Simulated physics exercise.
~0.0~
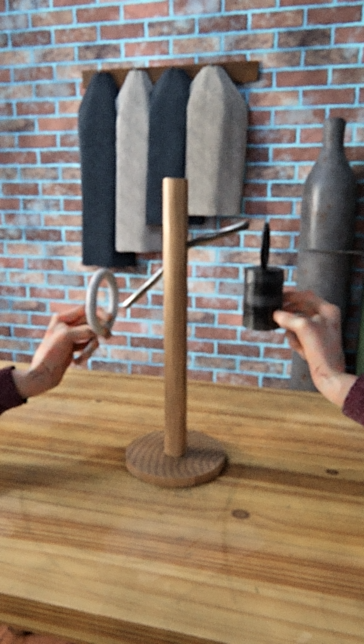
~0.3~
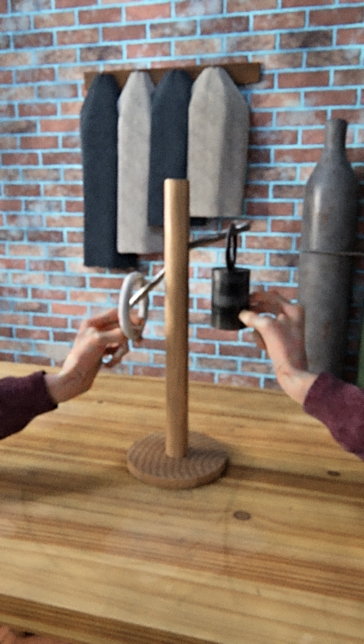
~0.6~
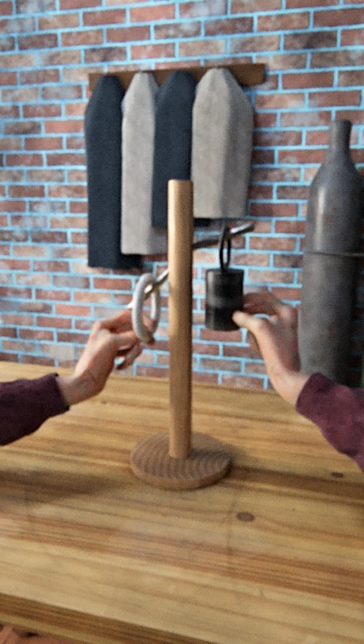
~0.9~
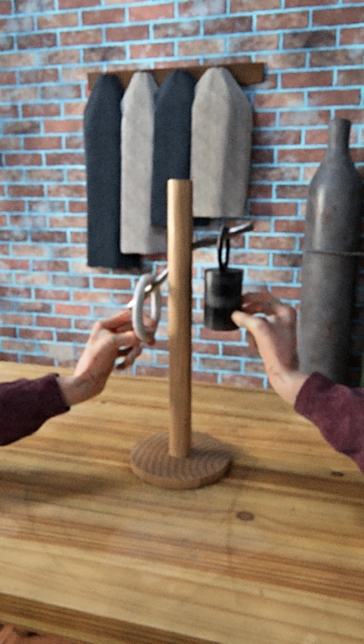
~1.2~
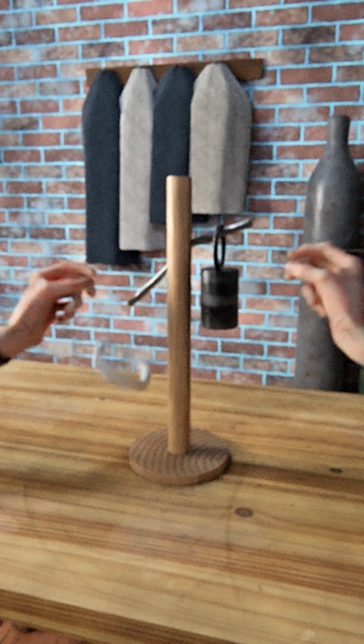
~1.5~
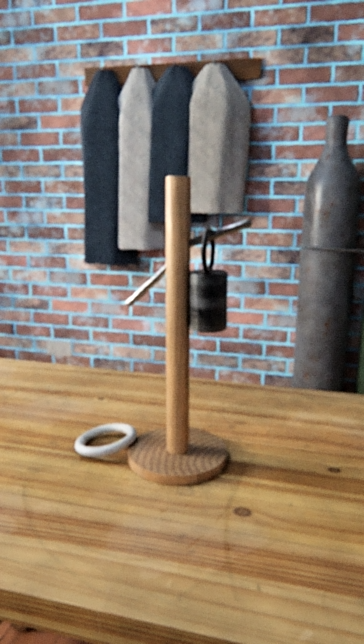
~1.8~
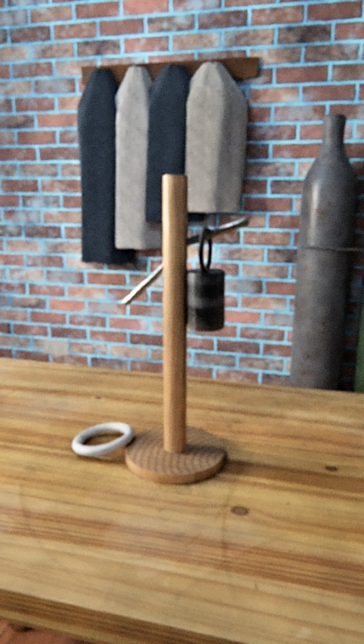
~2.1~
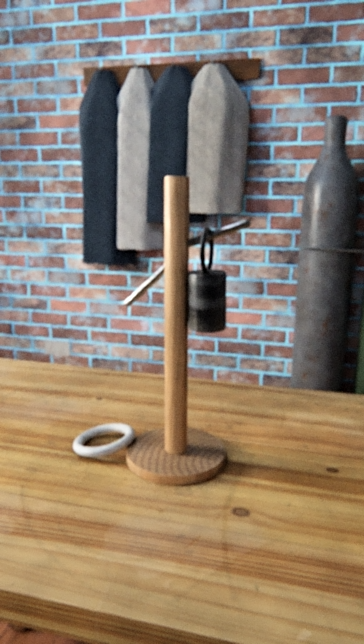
A wooden tabletop stands before a brick wall with dark and pale grey cloths hanging on it and a tall grey bottle shape at the right, seen from the front by a slightly swaying camera. An upright wooden post on a round base carries a slanting metal bar. Two hands bring a white ring of tape to the bar's left end and a black lantern to its right end, and hold them there. Both hands let go and draw back. The tape drops to the table and lies flat left of the base, while the lantern stays hanging.
